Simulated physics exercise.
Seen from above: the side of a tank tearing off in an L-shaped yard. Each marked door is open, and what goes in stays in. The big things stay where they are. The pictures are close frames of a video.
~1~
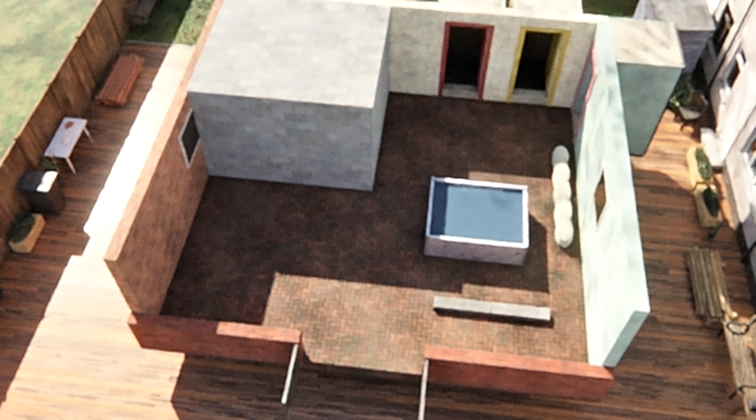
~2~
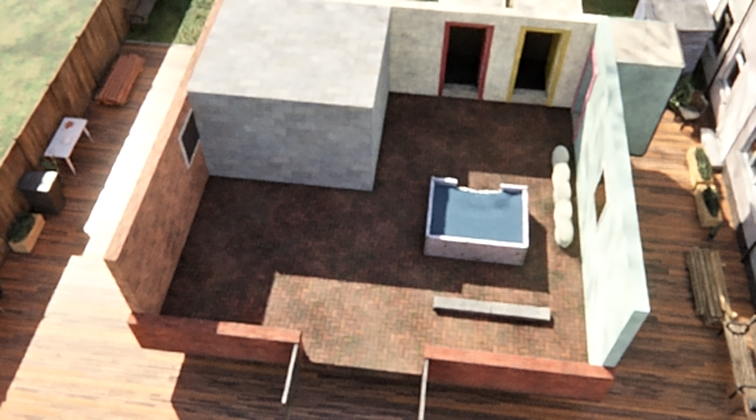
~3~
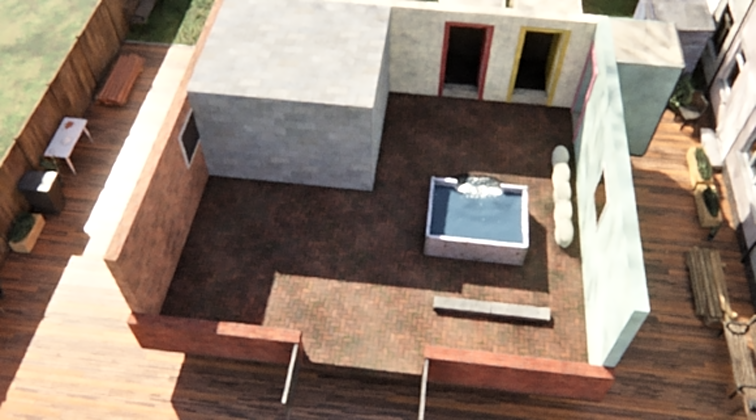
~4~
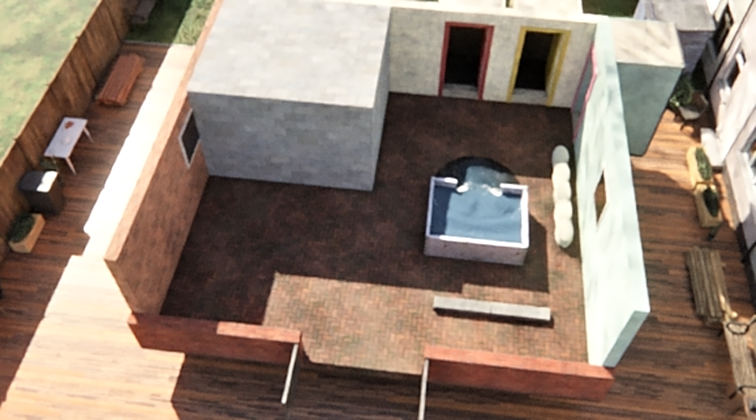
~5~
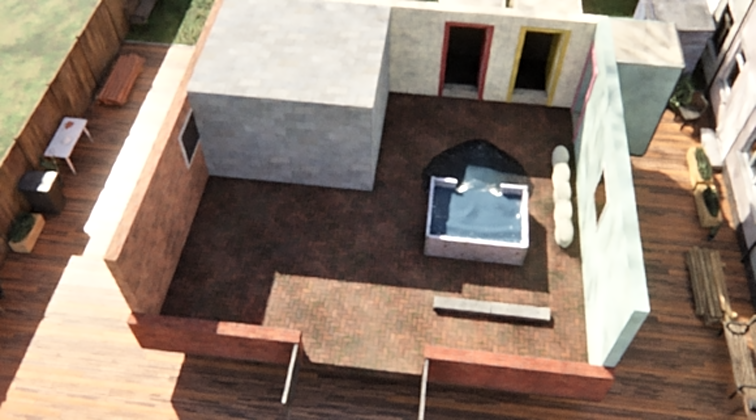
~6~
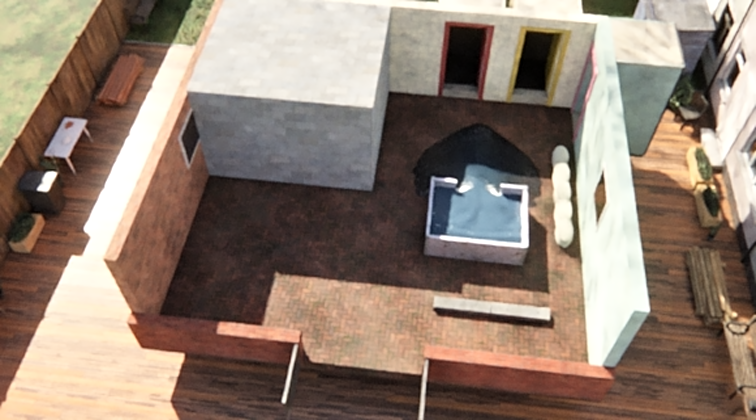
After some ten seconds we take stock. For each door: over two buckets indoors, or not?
One by one: The pink door takes more than that; the red door stays under that; the yellow door stays under that.
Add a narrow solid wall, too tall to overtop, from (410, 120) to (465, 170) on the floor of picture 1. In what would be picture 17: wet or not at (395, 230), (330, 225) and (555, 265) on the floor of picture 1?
In that order: No water, free of water, free of water.
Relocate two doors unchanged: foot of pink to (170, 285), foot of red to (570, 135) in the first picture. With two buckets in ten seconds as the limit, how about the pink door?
My reading: The pink door takes less.
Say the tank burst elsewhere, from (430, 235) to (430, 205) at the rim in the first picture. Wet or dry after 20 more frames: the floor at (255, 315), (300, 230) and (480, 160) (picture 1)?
As listed: Awash, wet, free of water.
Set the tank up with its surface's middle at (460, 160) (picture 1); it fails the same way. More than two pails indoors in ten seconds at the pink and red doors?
Then: Pink door is over, red door floods.
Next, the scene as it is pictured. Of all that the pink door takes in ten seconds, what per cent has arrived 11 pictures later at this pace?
Near 0 in a hundred.
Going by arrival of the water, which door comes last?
It is the one in pink.
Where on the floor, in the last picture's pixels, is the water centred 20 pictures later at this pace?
Near (476, 163).
A moment on, water covers 20 % of the floor; the pink door not reached, the red door wet at the sill, nothing in, the yellow door wet at the sill, nothing in.
Next, water covers 25 % of the floor; the pink door wet at the sill, nothing in, the red door wet at the sill, nothing in, the yellow door wet at the sill, nothing in.
Then, water covers 25 % of the floor; the pink door over two buckets in, the red door wet at the sill, nothing in, the yellow door wet at the sill, nothing in.
Later, water covers 40 % of the floor; the pink door over two buckets in, the red door wet at the sill, nothing in, the yellow door wet at the sill, nothing in.
In the end, water covers 65 % of the floor; the pink door over two buckets in, the red door wet at the sill, nothing in, the yellow door wet at the sill, nothing in.
